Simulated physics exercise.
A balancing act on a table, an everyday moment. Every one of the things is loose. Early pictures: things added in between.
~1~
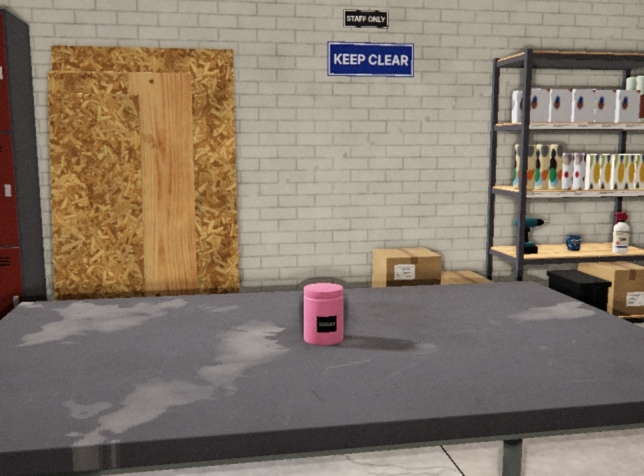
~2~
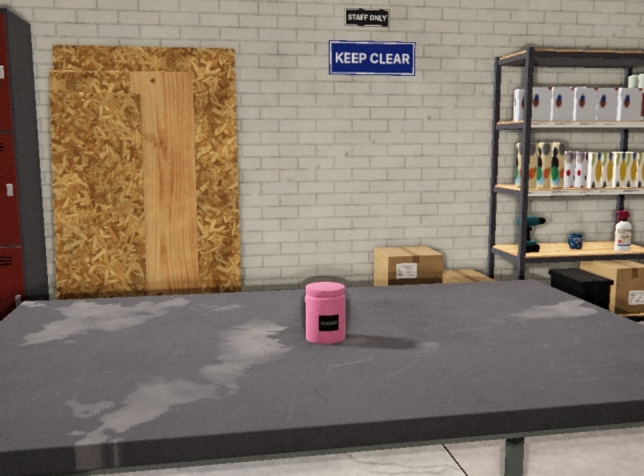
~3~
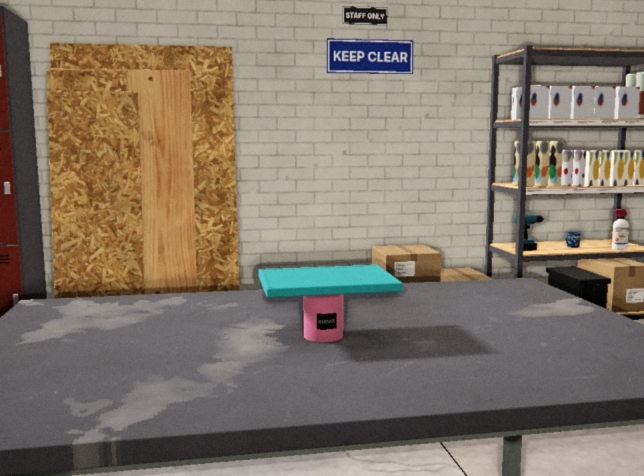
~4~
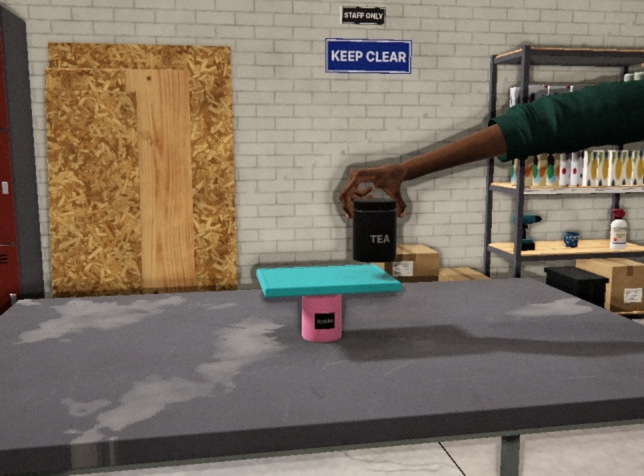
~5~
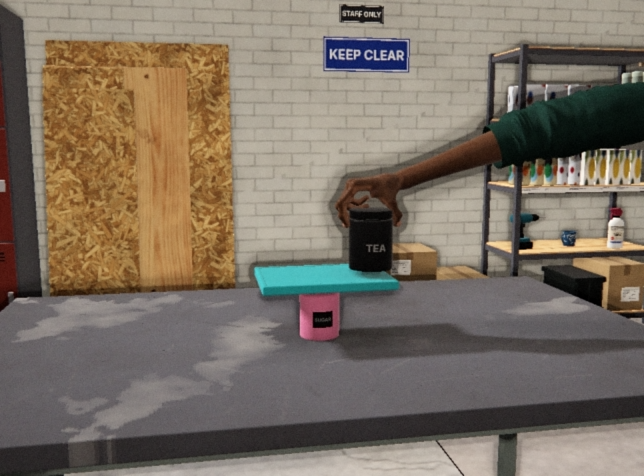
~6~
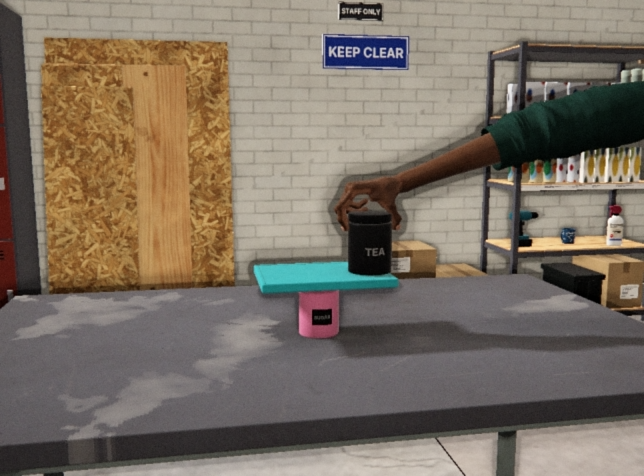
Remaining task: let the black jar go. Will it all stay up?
The stack will not stay as built.
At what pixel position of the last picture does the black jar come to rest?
The object finishes somewhere near (416, 308).
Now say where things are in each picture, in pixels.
In the first picture, the last thing is not in view yet; pink jar (324, 313).
In the second picture, the last thing is not in view yet; pink jar (325, 312).
In the third picture, the last thing is not in view yet; pink jar (323, 311).
In the fourth picture, coming down; black jar (375, 230); pink jar (322, 310).
In the fifth picture, coming down; black jar (371, 239); pink jar (319, 309).
In the sixth picture, set down, still held; black jar (370, 242); pink jar (319, 307).
Then, 0.40 s past the last view, black jar now fallen; turquoise lid rocked 72° from its first pose.
Then, 0.80 s past the last view, turquoise lid upside down.
Finally, fallen, black jar and turquoise lid; pink jar still in place. Final places as the last picture's camera would see them, black jar near (416, 308). The stack loses its balance.
